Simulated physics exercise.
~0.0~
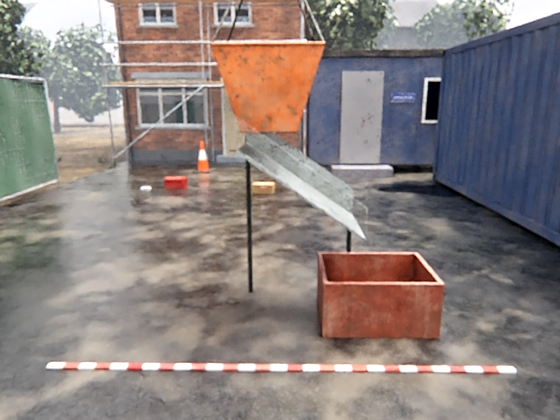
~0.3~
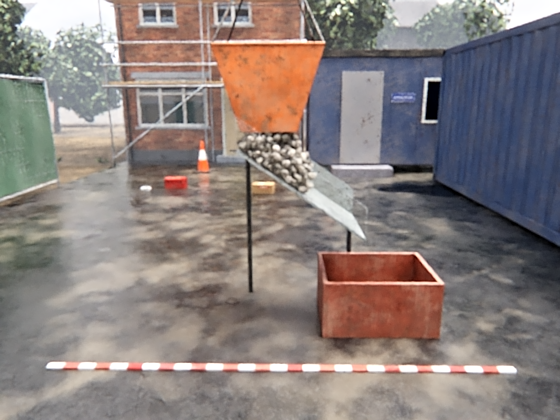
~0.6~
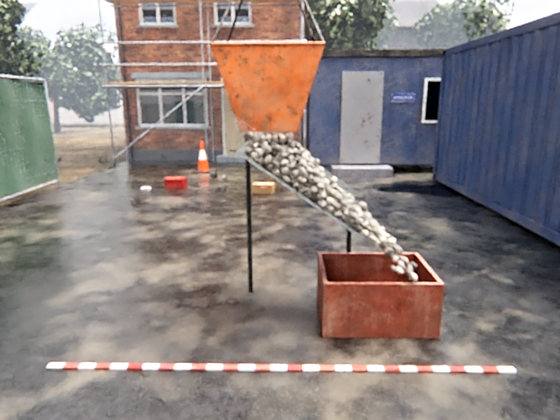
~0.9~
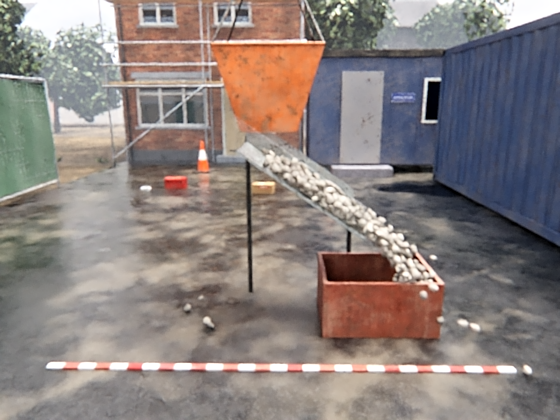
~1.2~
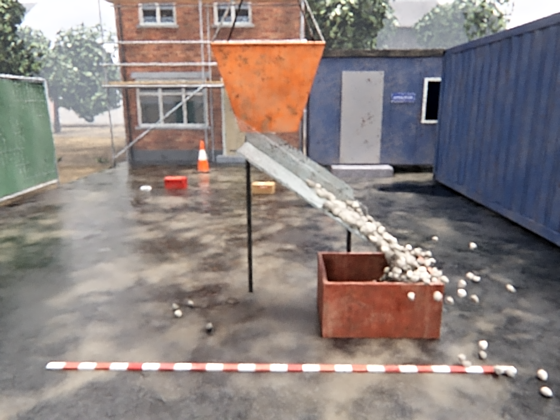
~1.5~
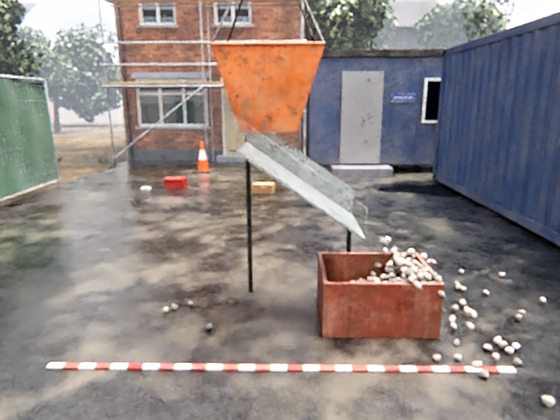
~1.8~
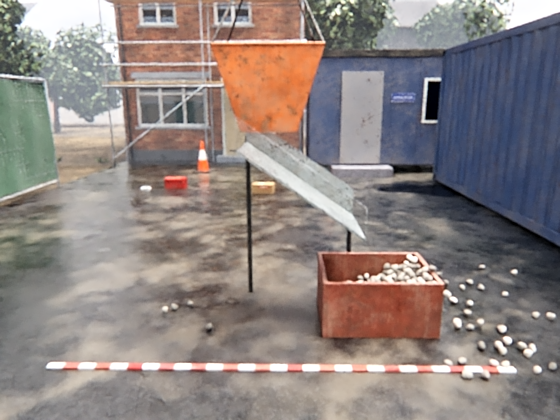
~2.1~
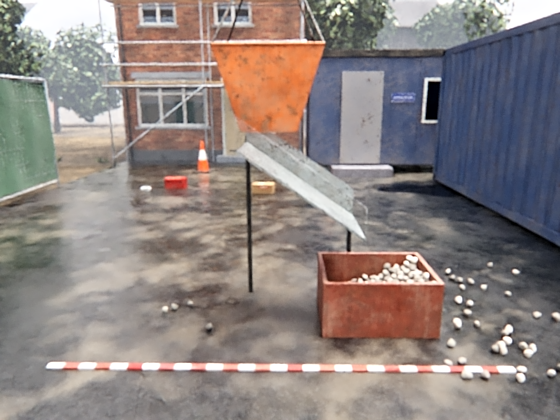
The footage shows pale stones dropping from a hanging orange skip onto a sloping steel chute and sliding down rightward into a reddish open bin. Most settle inside it, while some scatter on the wet ground to its right and a few lie to its left.
